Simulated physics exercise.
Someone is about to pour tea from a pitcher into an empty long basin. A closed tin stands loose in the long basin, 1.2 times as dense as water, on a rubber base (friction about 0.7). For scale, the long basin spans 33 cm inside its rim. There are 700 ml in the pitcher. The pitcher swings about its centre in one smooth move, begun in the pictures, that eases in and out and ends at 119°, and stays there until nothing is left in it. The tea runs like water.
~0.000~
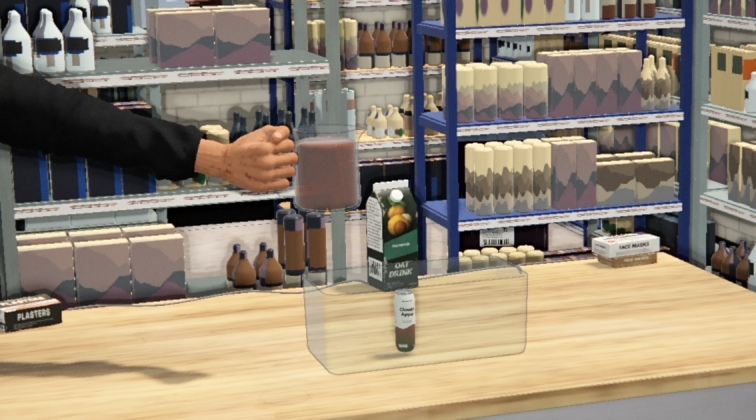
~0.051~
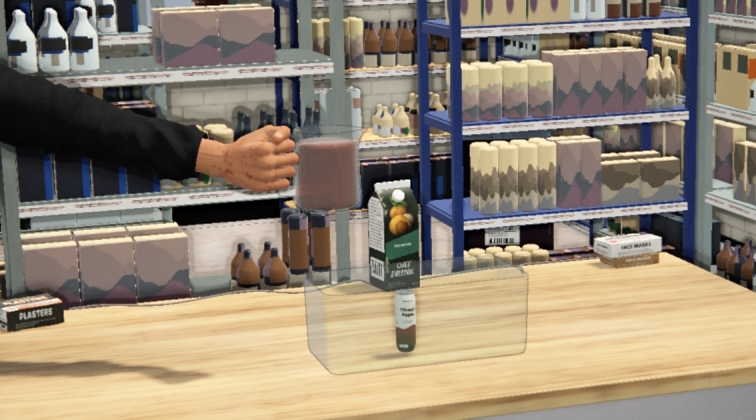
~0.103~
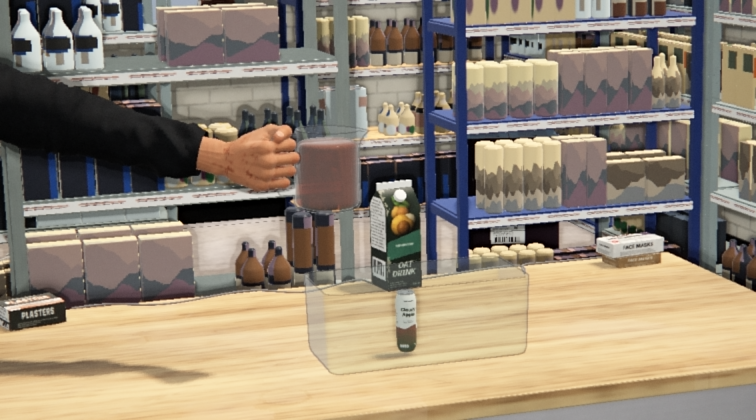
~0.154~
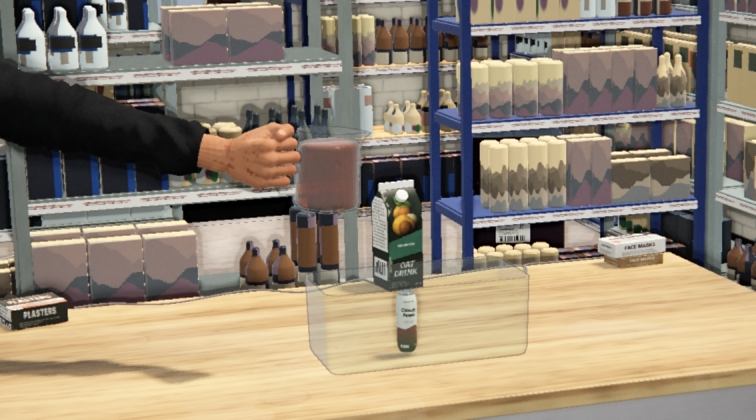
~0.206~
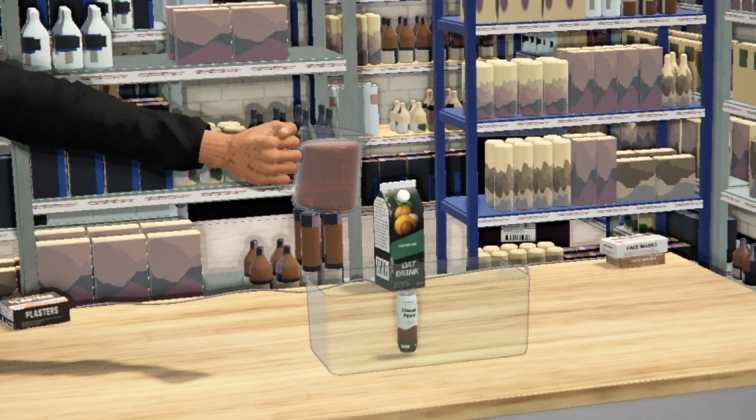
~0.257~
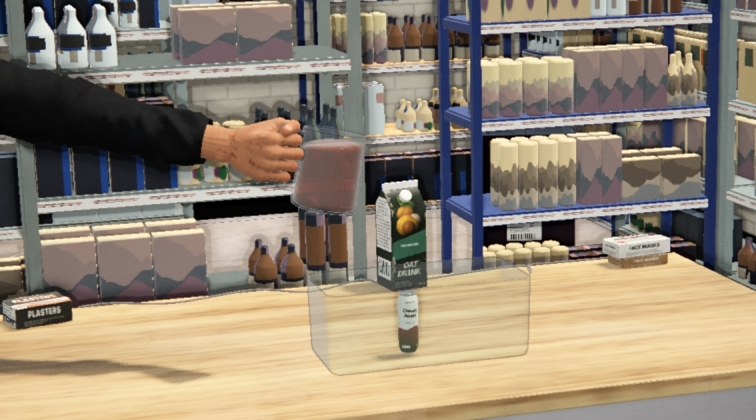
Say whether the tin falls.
The tin stays up.
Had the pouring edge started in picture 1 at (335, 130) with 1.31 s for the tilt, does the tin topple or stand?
Then it falls.
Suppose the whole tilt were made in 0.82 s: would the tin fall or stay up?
The tin stays up.
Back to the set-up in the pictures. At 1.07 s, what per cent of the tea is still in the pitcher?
Some 20 per cent.
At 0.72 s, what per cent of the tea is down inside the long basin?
Near 4 in a hundred.
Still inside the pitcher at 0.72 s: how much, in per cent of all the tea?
Near 80 in a hundred.
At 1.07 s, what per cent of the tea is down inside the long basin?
Some 56 per cent.
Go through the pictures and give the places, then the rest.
In the first picture, it leans 0°; its right rim is at (367, 127); the tea meets the walls at (295, 143) and (354, 139); the long basin's rim runs from (313, 285) to (512, 266); the tin's top is at (404, 294).
In the second picture, it leans 0°; its right rim is at (368, 128); the tea meets the walls at (296, 144) and (355, 140).
In the third picture, it leans 2°; its right rim is at (370, 129); the tea meets the walls at (297, 144) and (356, 141).
In the fourth picture, it leans 4°; its right rim is at (372, 132); the tea meets the walls at (298, 144) and (358, 142).
In the fifth picture, it leans 7°; its right rim is at (374, 135); the tea meets the walls at (300, 146) and (361, 142).
In the sixth picture, it leans 11°; its right rim is at (377, 138); the tea meets the walls at (302, 146) and (364, 142).
After 0.72 s the tilt is 69° and 81 per cent is still to pour; the tin stands where it began.
After 1.07 s the tilt is 109° and 21 per cent is still to pour; the tin stands where it began.
After 1.42 s the tilt is 119° and 0 per cent is still to pour; the tin stands where it began.
After 1.81 s the tilt is 119° and 0 per cent is still to pour; the tin stands where it began.
In the end the tin stands where it began.
